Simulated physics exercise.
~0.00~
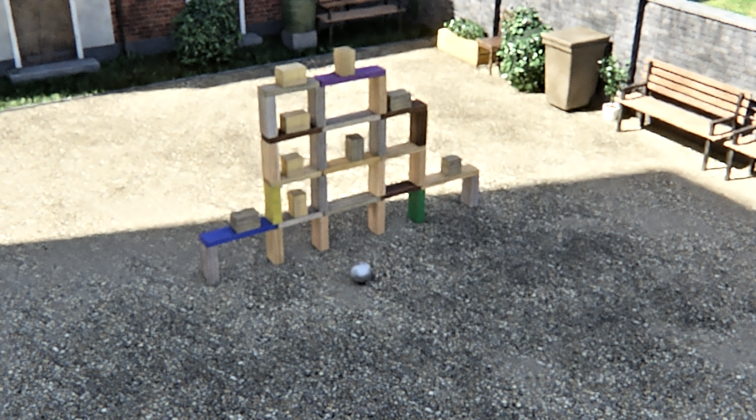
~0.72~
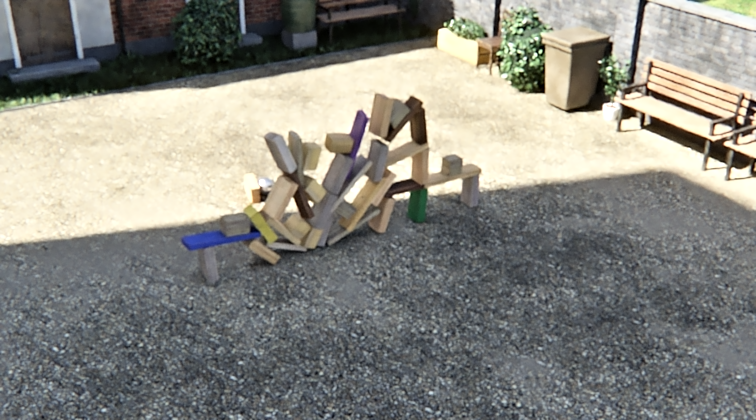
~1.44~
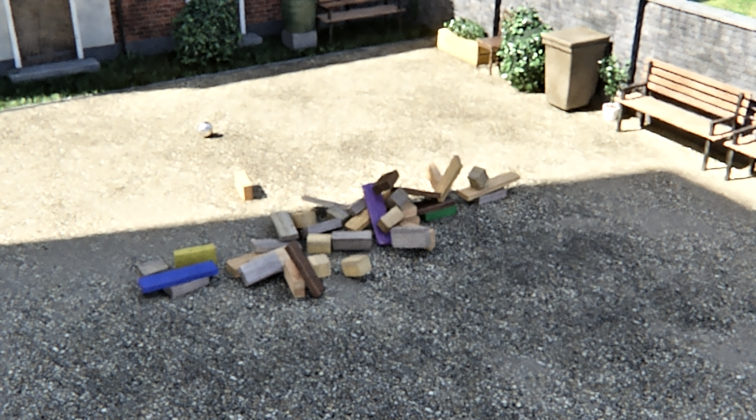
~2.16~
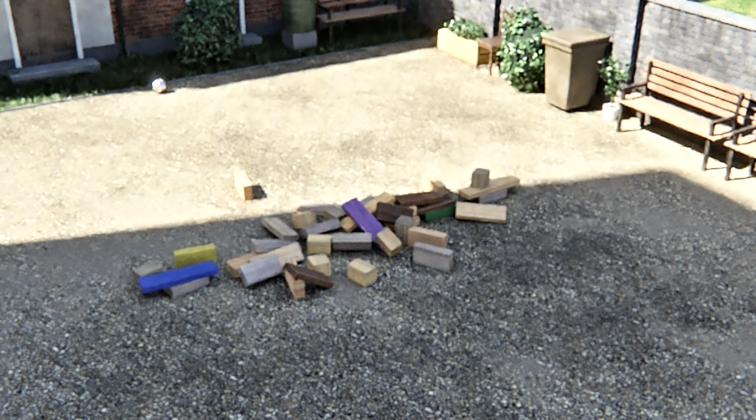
In a sunny, partly shaded back yard, a steel ball rolled into a tall structure of wooden posts and planks, which toppled into a low, scattered heap, blue plank and all, while the ball rolled away toward the far left.
